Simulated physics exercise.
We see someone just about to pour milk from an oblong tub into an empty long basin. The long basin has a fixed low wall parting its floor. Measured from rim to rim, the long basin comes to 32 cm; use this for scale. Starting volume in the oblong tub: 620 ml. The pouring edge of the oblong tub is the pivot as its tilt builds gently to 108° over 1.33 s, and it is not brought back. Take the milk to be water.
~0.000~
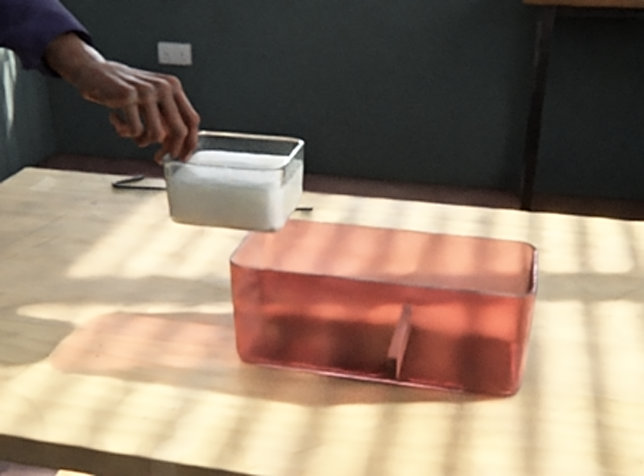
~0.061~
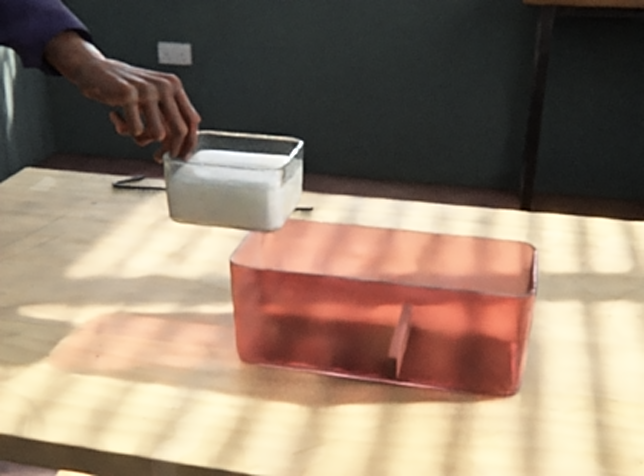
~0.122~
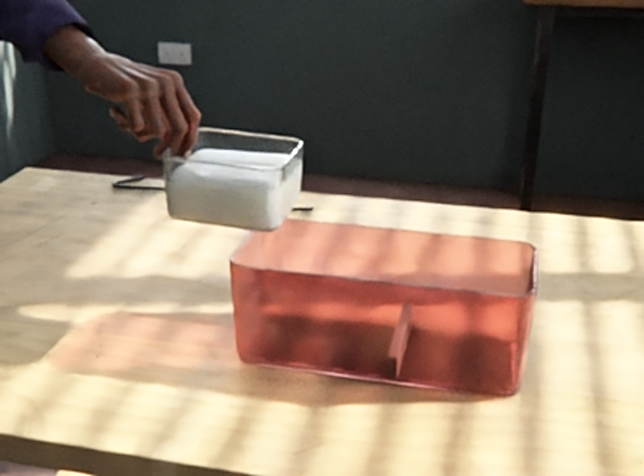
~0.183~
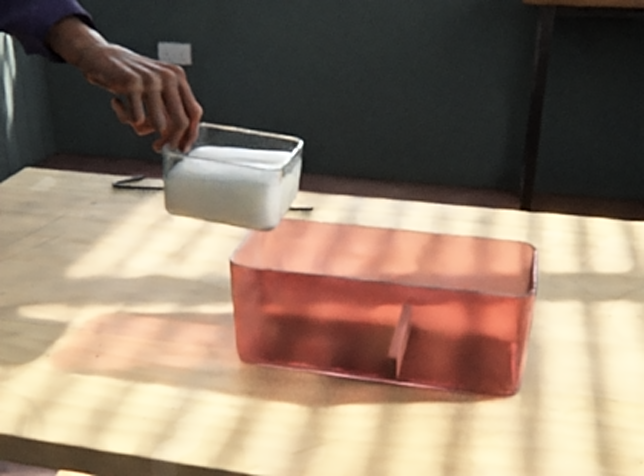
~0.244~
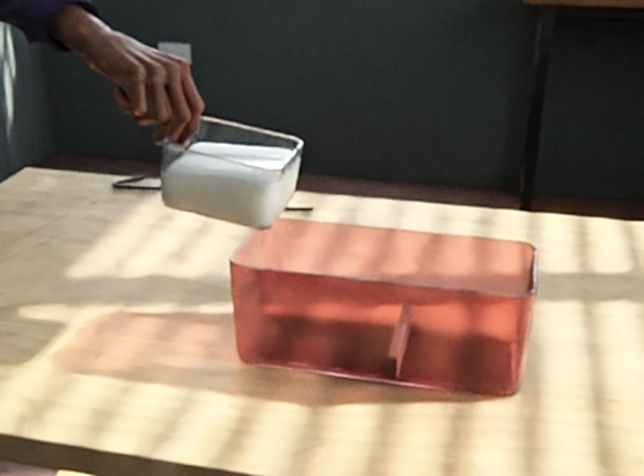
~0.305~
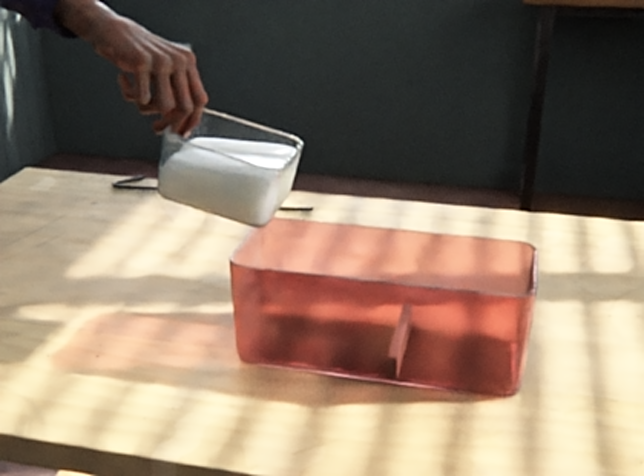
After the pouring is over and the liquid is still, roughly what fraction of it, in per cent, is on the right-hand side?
Roughly 24 out of 100 parts.
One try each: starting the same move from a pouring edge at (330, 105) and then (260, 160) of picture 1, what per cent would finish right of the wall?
I'd expect close to 75 per cent and then close to 20 per cent.
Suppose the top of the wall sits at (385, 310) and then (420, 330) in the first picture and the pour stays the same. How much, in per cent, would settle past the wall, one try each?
Around 40 and 15 percent, in that order.
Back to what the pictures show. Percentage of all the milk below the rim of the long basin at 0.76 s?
Around 12 percent.
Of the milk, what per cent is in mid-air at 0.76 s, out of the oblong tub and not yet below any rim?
32 per cent.
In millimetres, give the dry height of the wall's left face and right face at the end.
Left roughly 8 mm; right roughly 20 mm.
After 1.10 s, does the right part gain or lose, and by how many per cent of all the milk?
The right part gains close to 10 per cent.
Then, 0.76 s in, the tilt is 66° and 56 per cent is still to pour, 12 is left of the wall and 0 right of it.
Then, 1.10 s in, the tilt is 100° and 10 per cent is still to pour, 64 is left of the wall and 14 right of it.
Then, 1.45 s in, the tilt is 108° and 0 per cent is still to pour, 81 is left of the wall and 17 right of it.
Then, 1.83 s in, the tilt is 108° and 0 per cent is still to pour, 76 is left of the wall and 24 right of it.
Finally, 76 per cent lies left of the wall, 24 right of it and 1 outside.
